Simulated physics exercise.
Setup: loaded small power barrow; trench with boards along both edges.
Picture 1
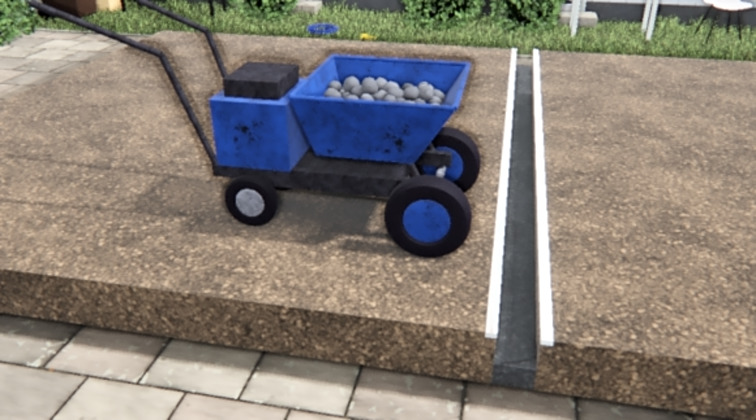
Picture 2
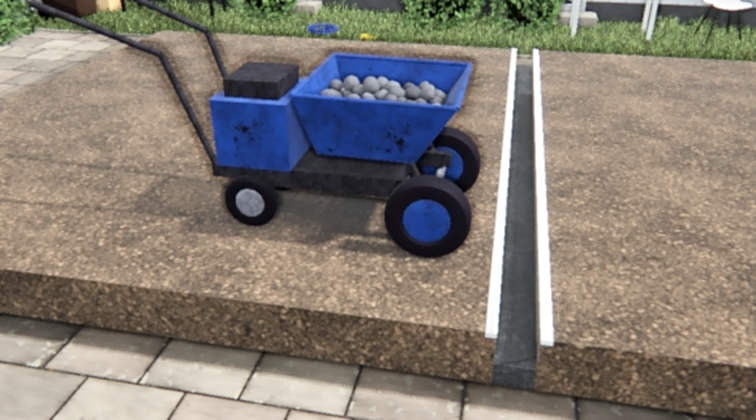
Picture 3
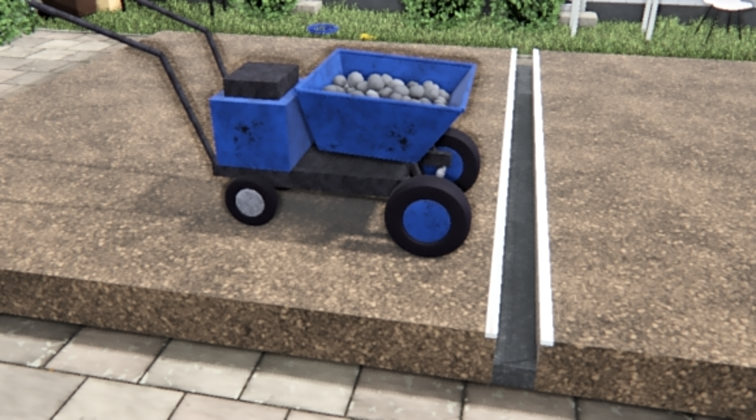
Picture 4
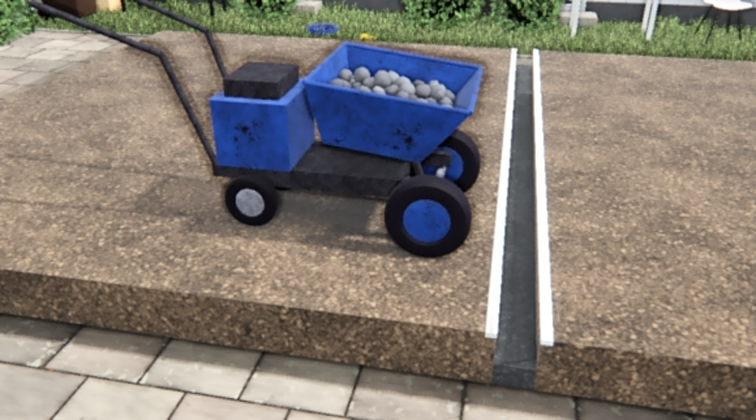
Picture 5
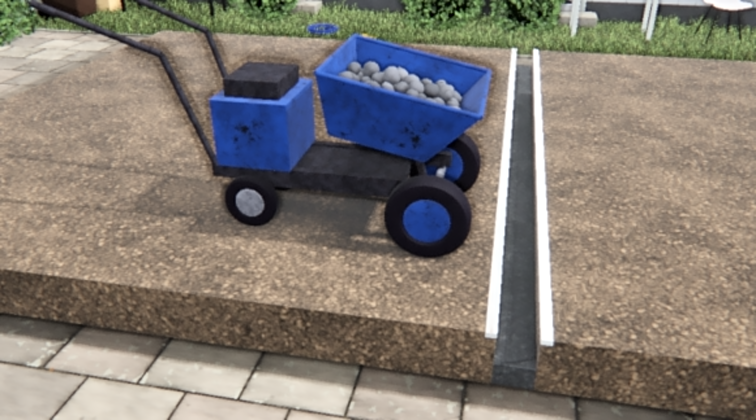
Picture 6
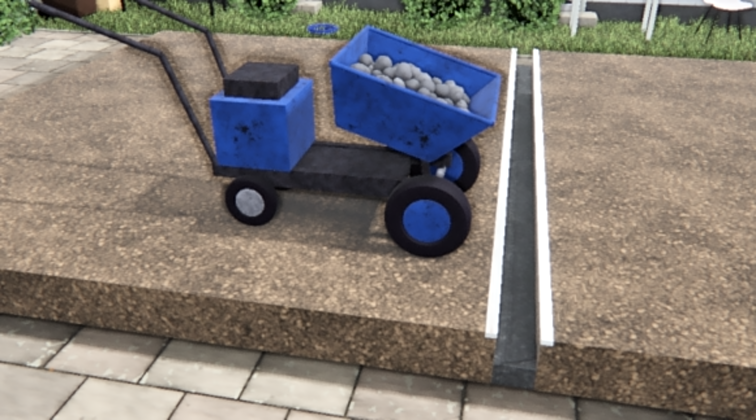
On a brown gravelly slab, a blue barrow's skip of grey cobbles tilts rightward beside a trench.
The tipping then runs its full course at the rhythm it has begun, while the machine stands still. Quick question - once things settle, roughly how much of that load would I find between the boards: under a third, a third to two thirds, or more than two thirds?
You would find under a third there.
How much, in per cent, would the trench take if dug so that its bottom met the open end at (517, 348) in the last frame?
About 0 percent.
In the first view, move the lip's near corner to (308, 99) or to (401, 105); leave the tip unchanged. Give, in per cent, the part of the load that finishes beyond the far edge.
About 0 %, then 40 %.
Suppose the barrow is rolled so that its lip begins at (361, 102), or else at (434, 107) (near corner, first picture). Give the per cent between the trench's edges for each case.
First try: Some 50 %; second try: 30 %.
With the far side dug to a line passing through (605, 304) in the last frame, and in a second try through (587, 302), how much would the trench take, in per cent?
The share would be 80 % first and 60 % second.
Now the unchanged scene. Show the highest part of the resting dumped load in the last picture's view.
In the last picture, the peak is close to (577, 217).
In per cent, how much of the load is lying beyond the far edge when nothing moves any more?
It works out to roughly 85 percent.
Shortly afterwards, skip tipped steeply; the whole lot in the skip.
Next, skip tipped right over; the bulk in the skip; near a quarter beyond it; only a few falling.
Some moments later, skip tipped right over; near a quarter in the skip; the bulk beyond it.
In the end, skip tipped right over; a little in the skip; none at all in or heaped over the trench; the bulk beyond it.
